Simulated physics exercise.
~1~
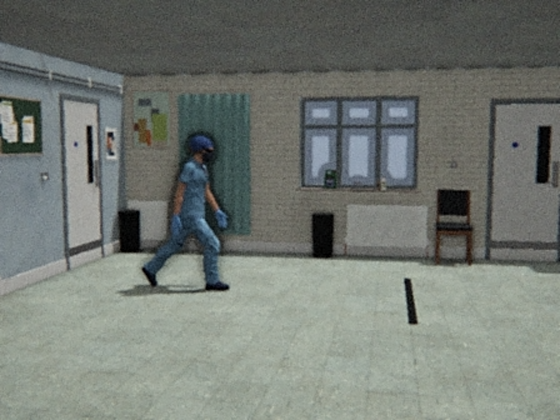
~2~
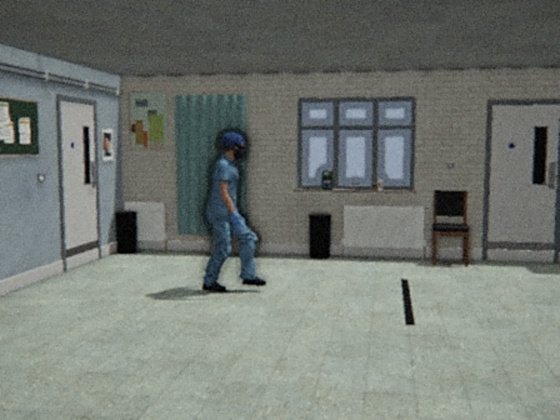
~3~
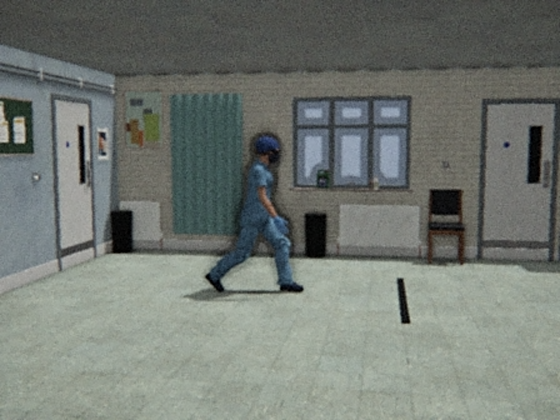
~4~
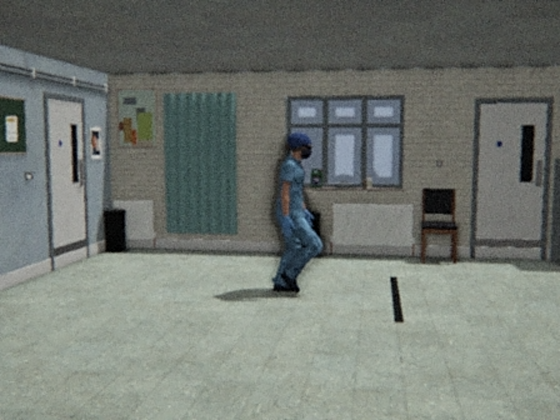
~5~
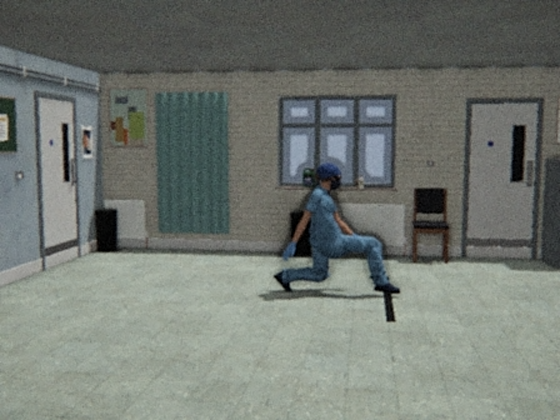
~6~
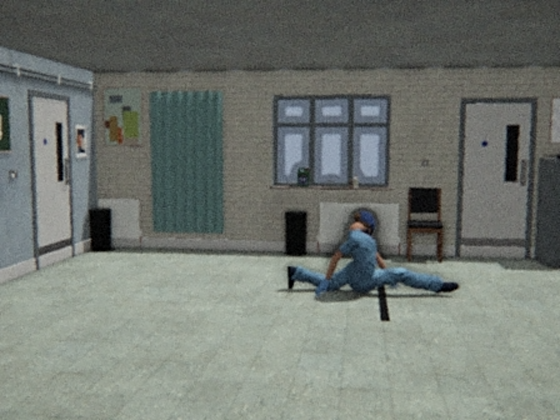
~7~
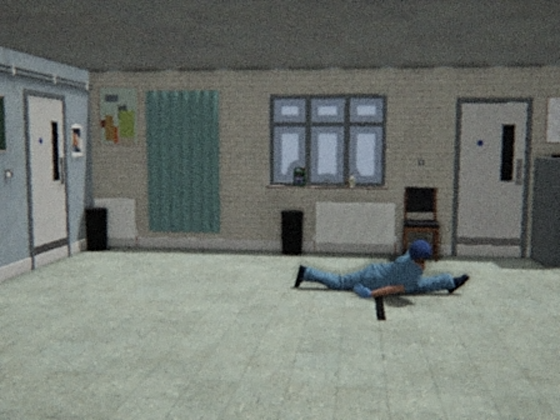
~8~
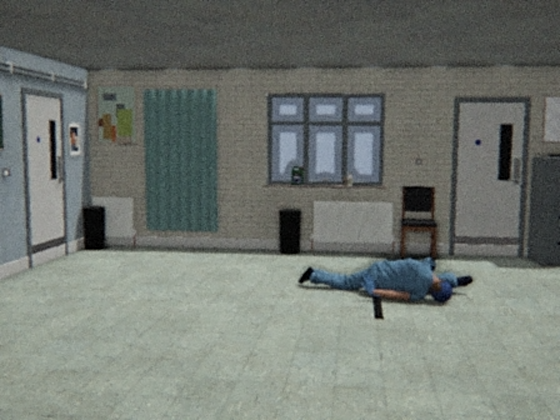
At the start, a person in blue scrubs, a dark blue cap and a face covering walks to the right across a pale tiled floor, towards a black strip, in a room with a green curtain, a window and doors. The camera pans slightly right as the visitor strides past the window. Near the strip, the visitor's legs give way and spread wide, the front foot sliding over the strip. The body sinks low, then tips forward to the right. It ends stretched out flat on the floor, with head and chest beyond the black strip.
